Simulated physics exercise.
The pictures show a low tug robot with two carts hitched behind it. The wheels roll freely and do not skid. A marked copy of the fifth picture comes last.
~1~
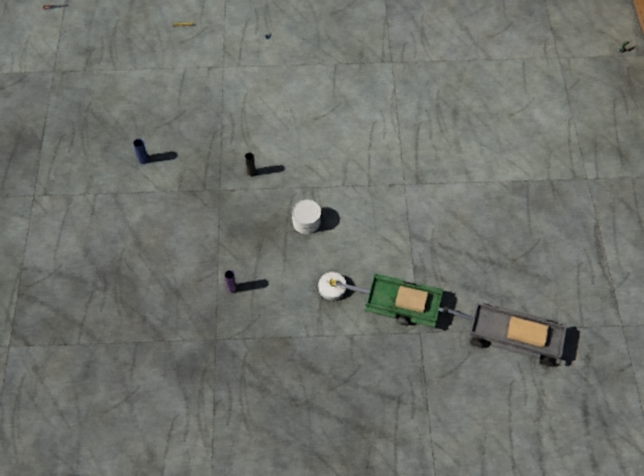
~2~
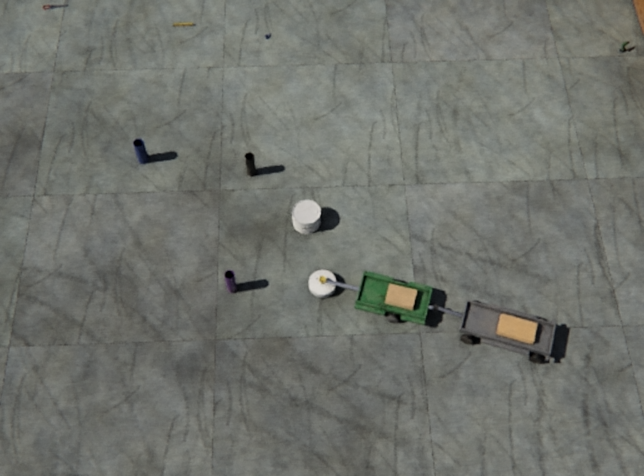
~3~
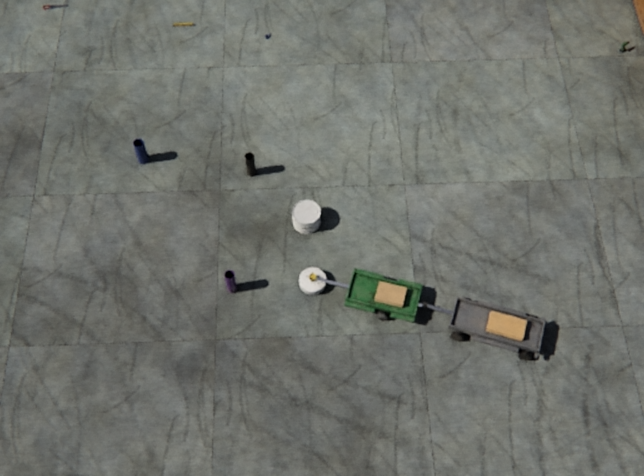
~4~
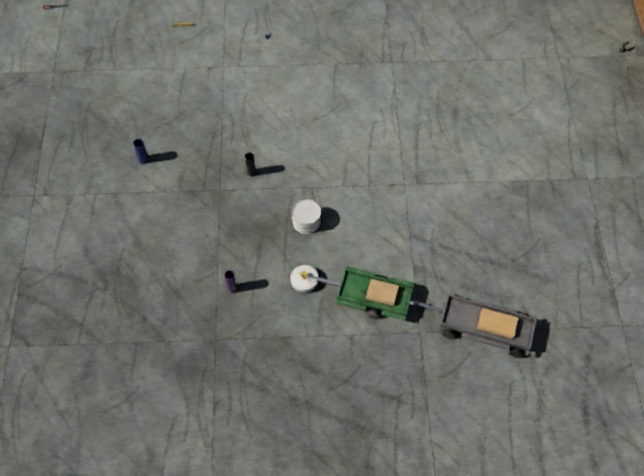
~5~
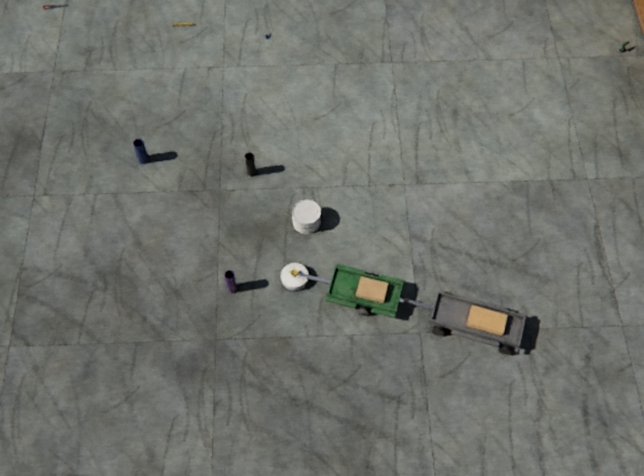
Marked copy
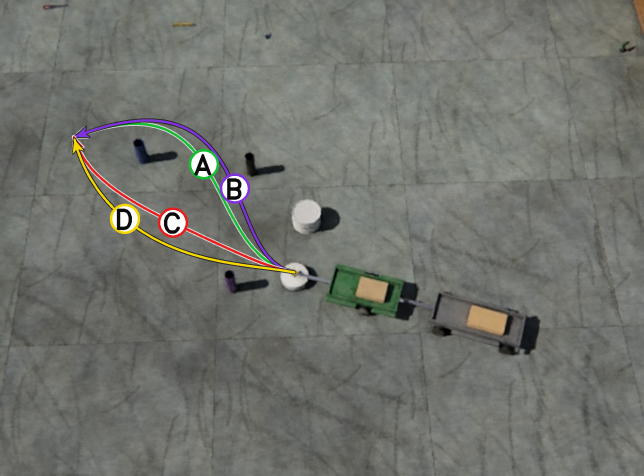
A low white, round tug robot pulls a green cart and a grey cart, each carrying a tan block, across a grey tiled floor seen from high above. A white tub stands near the middle, with blue and black posts to its upper left and a purple post lower left. The robot and carts creep a short way left and slightly upward in a line, while the tub, posts and camera stay still.
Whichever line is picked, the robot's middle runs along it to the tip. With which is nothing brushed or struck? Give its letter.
With C nothing is hit.
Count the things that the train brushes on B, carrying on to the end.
It touches three.
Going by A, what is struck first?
It meets the blue post.
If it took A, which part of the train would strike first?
The green cart.
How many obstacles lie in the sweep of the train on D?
It touches one.
On the copy, A from (294, 272) via (204, 164) to (74, 137); B from (294, 272) via (215, 153) to (75, 137); C from (294, 272) via (161, 216) to (74, 137); D from (294, 272) via (151, 237) to (74, 139).
On C. First, robot (201, 239), last cart (371, 292).
Then, robot (118, 195), last cart (271, 261).
Finally, robot (76, 141), last cart (194, 229); nothing has been touched.
By contrast, A meets the blue post; B meets the white tub, blue post and black post; D meets the purple post.
